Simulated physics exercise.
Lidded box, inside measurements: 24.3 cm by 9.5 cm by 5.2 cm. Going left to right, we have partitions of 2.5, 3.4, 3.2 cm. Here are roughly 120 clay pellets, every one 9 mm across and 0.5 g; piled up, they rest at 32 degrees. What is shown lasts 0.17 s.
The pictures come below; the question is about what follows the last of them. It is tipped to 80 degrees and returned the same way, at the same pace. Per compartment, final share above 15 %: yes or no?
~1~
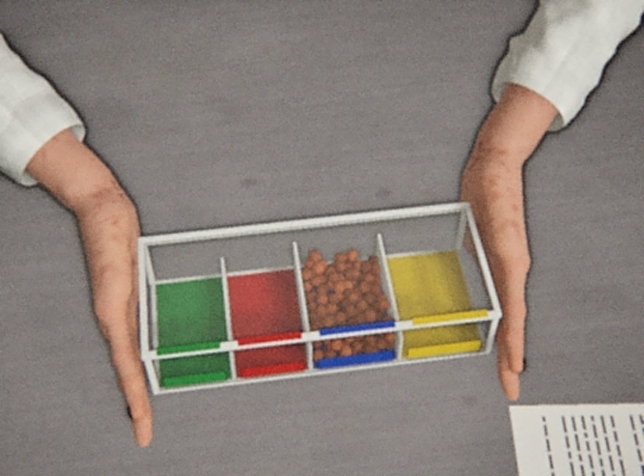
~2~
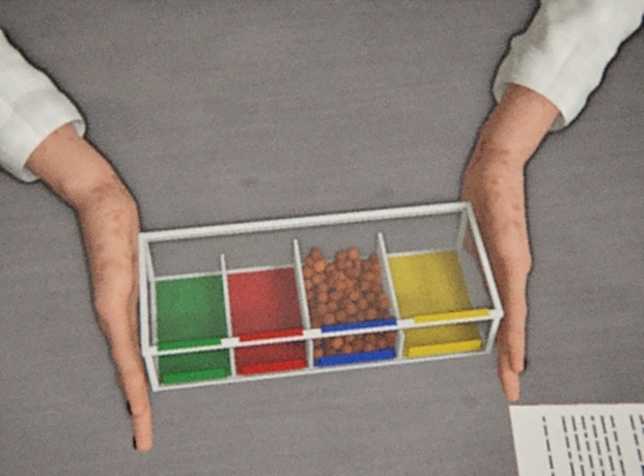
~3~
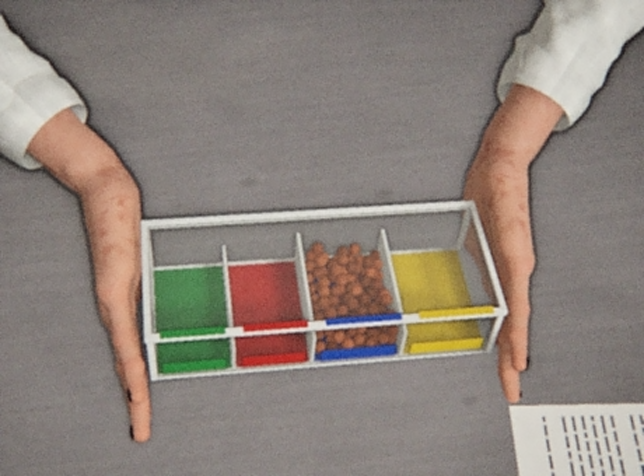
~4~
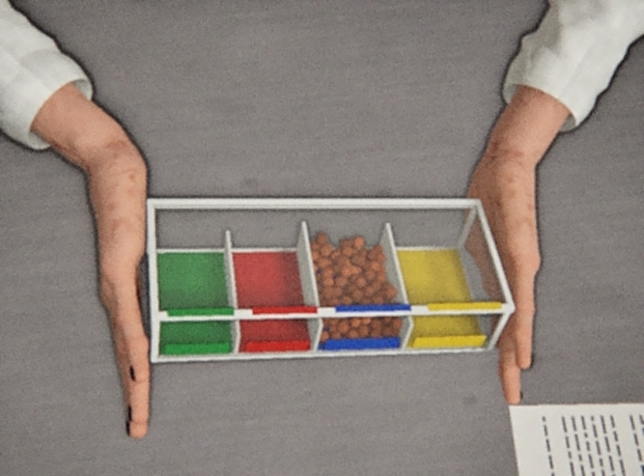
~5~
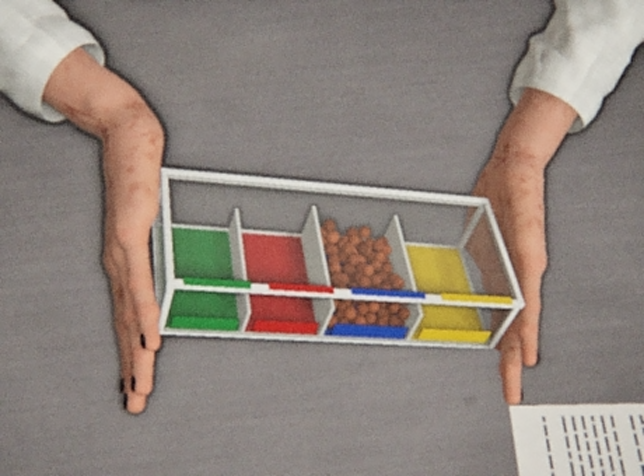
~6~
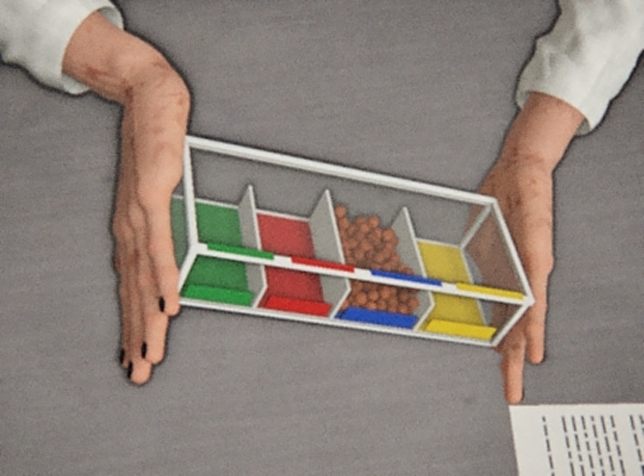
Red compartment no; blue compartment yes; green compartment no; yellow compartment yes.
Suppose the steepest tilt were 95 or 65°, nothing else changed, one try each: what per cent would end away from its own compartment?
Try one gives around 50 %, try two around 25 %.
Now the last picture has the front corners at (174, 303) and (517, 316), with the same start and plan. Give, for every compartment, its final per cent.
Red 0 %; blue 65 %; green 0 %; yellow 35 %.
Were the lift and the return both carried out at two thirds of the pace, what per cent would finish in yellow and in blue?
In per cent, yellow gets 30 and blue gets 70.
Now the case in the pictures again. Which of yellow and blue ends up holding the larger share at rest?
The larger amount is in the blue one.
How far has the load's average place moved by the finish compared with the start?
4.5 cm, roughly.
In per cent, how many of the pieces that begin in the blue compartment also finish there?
I'd put it at roughly 50 per cent.
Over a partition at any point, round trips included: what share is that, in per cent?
The share comes out near 45 per cent.
Then, 0.38 s after the last picture, tilt 78 degrees; blue 80 %, yellow 20 %.
Then, 0.62 s after the last picture, tilt 31 degrees; blue 55 %, yellow 45 %.
Then, 0.98 s after the last picture, tilt 0 degrees; blue 55 %, yellow 45 %.
In the end, red 0 %, blue 55 %, green 0 %, yellow 45 %.
